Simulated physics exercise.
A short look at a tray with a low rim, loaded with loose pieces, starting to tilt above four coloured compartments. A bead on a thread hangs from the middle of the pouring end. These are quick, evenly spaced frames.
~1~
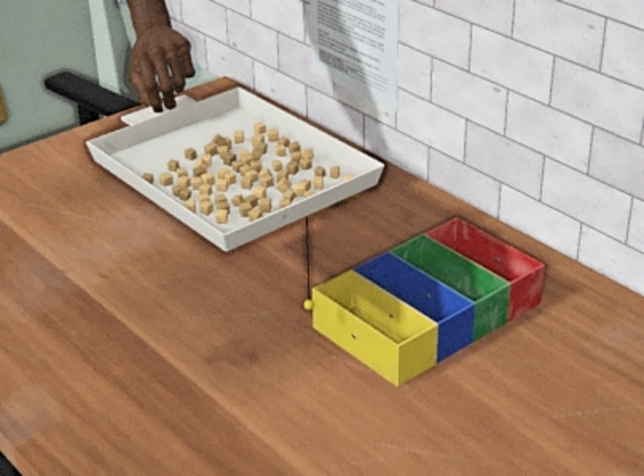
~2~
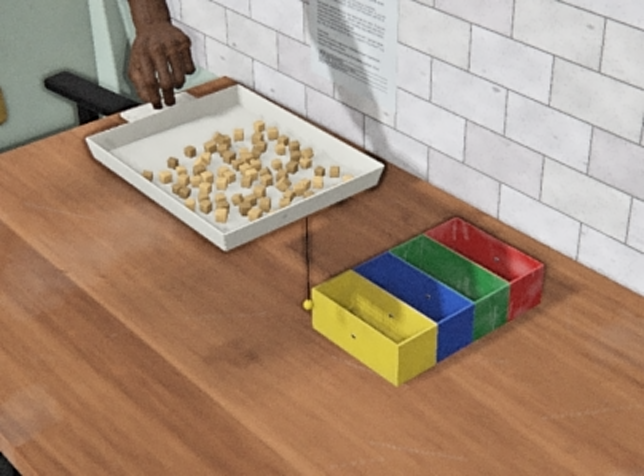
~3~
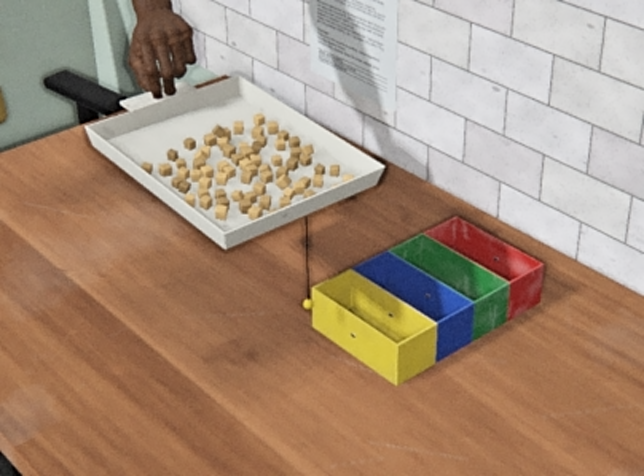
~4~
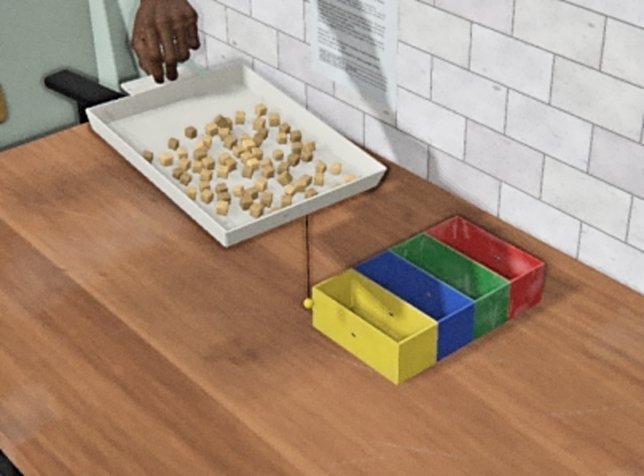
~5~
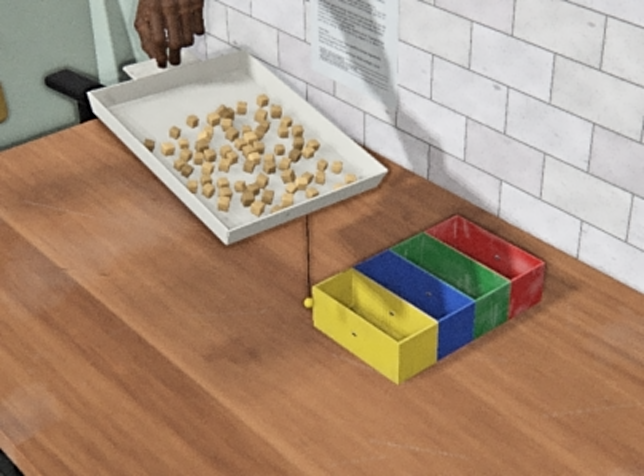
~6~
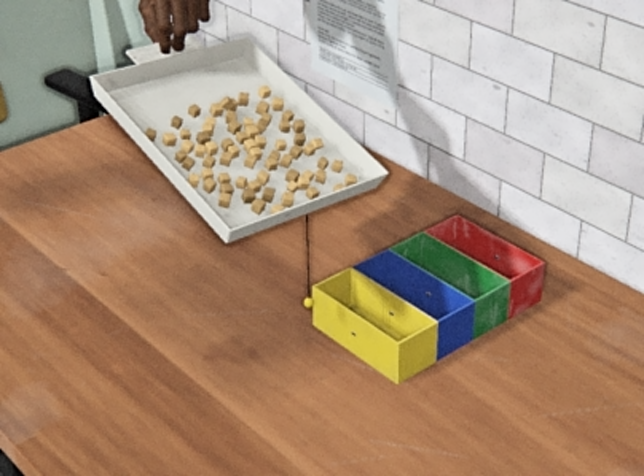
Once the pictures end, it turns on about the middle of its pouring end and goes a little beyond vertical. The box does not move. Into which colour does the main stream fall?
The yellow one ends fullest.
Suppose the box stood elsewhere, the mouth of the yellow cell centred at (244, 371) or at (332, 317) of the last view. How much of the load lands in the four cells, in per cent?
In turn 70 and 80 in a hundred.
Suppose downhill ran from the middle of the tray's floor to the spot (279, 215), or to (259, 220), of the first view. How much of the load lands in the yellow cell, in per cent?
About 10 and 0 per cent.
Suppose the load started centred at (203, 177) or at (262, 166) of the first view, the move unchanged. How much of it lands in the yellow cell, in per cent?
The first gives 40 %, the second 40 %.
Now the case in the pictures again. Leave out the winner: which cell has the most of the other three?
The runner-up: Blue.
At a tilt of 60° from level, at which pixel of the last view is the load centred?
Roughly at (316, 173).
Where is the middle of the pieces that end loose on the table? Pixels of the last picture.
Around (386, 416).
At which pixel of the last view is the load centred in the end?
At about (393, 353).
Soon after the last picture, tray tipped steeply; all on the tray.
A little later, tray tipped right over; nearly all on the tray; a stray few in the blue cell; a stray few falling or outside the box.
Later still, tray tipped past a quarter turn; about half in the yellow cell; a small part in the blue cell; about a third falling or outside the box.
At rest, tray tipped past a quarter turn; about half in the yellow cell; a small part in the blue cell; none in the green cell; none in the red cell; about a third outside the box.
